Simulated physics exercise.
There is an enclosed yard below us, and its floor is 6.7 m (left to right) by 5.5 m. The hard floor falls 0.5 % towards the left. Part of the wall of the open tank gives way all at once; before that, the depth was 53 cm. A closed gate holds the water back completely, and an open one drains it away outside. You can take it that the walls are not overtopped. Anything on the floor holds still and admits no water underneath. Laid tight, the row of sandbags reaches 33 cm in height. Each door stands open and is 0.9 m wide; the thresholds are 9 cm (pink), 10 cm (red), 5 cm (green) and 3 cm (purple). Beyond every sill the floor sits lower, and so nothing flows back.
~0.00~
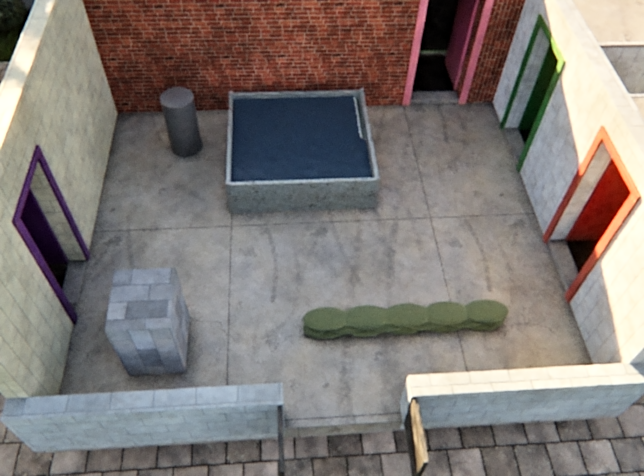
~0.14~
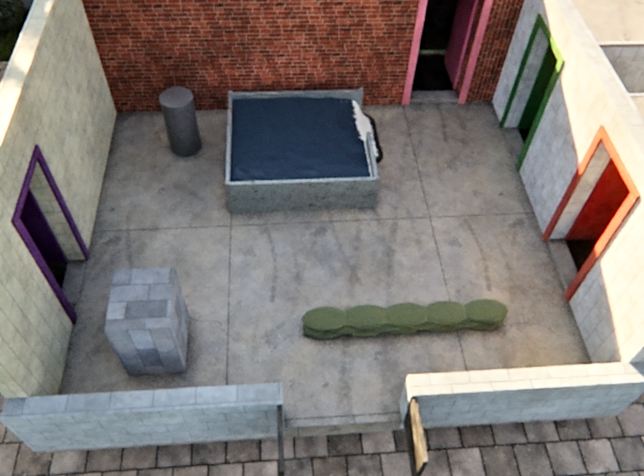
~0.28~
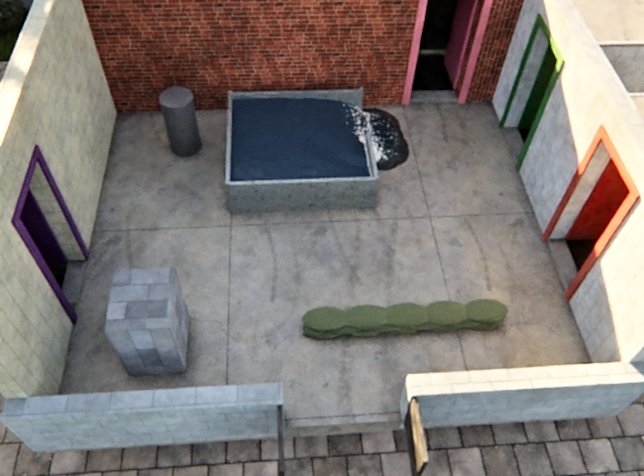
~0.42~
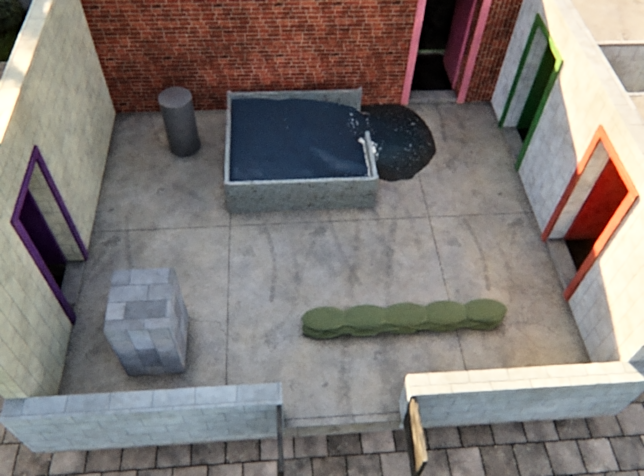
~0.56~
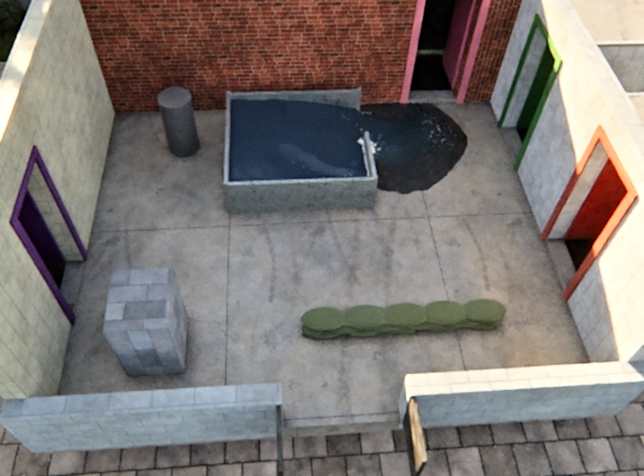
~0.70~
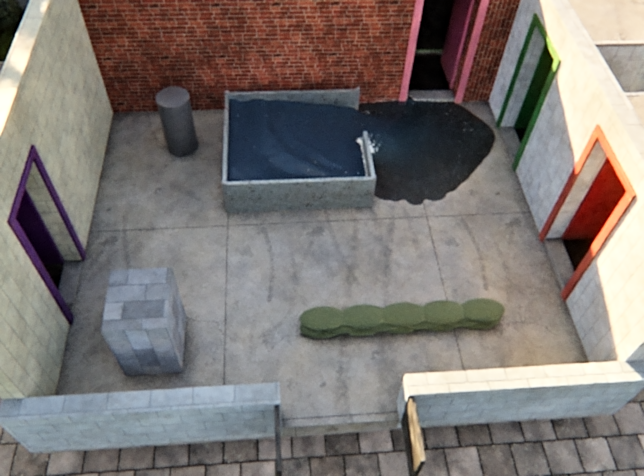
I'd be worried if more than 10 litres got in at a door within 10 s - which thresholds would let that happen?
Door by door: The pink door would; the red door would not; the green door would; the purple door would not.
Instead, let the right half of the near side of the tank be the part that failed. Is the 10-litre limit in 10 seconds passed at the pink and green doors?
For pink, too little; for green, too little.
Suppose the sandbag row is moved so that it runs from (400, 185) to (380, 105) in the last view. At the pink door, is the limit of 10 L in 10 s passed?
So pink stays inside.
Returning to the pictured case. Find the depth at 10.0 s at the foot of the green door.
About 8.0 cm deep.
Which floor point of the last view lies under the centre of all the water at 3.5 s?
At roughly (367, 163).
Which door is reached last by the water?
I'd say the purple one.
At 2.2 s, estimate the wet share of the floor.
I'd say around 20 %.
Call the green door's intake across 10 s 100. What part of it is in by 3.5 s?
Roughly 55%.
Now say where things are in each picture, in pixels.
The first picture shows the open tank at (300, 138) is whole and still, 53 cm deep.
In the second picture, the front is at a hidden place, 0.6 m from the gap at (361, 132); 0.1 m2 of floor is under water; 53 cm left at the back of the open tank.
In the third picture, the front is at (403, 155), 0.8 m from the gap at (361, 132); 0.7 m2 of floor is under water; 53 cm left at the back of the open tank.
In the fourth picture, water pours out at (360, 133) and has run 1.2 m, to (430, 151); typically 6 cm deep outside, 53 cm at the open tank's back.
In the fifth picture, the front is at (461, 140), 1.8 m from the gap at (359, 133); 2.6 m2 of floor is under water; 53 cm left at the back of the open tank.
In the sixth picture, water pours out at (357, 132) and has run 2.2 m, to (483, 127); typically 5 cm deep outside, 52 cm at the open tank's back.
After 1.4 s water covers 15 % of the floor and is deepest (40 cm) near (481, 104); pink door 17 cm at the sill, 3 L in, red door not reached, green door 12 cm at the sill, 28 L in, purple door not reached.
After 2.2 s water covers 20 % of the floor and is deepest (37 cm) near (484, 111); pink door 16 cm at the sill, 21 L in, red door 3 cm at the sill, 0 L in, green door 21 cm at the sill, 105 L in, purple door not reached.
After 3.5 s water covers 30 % of the floor and is deepest (23 cm) near (462, 105); pink door 17 cm at the sill, 60 L in, red door 6 cm at the sill, 0 L in, green door 18 cm at the sill, 224 L in, purple door not reached.
After 6.0 s water covers 55 % of the floor and is deepest (16 cm) near (474, 111); pink door 13 cm at the sill, 108 L in, red door 5 cm at the sill, 0 L in, green door 14 cm at the sill, 344 L in, purple door not reached.
After 10.0 s water covers 85 % of the floor and is deepest (10 cm) near (51, 423); pink door 8 cm at the sill, 122 L in, red door 5 cm at the sill, 0 L in, green door 8 cm at the sill, 410 L in, purple door 5 cm at the sill, 3 L in.
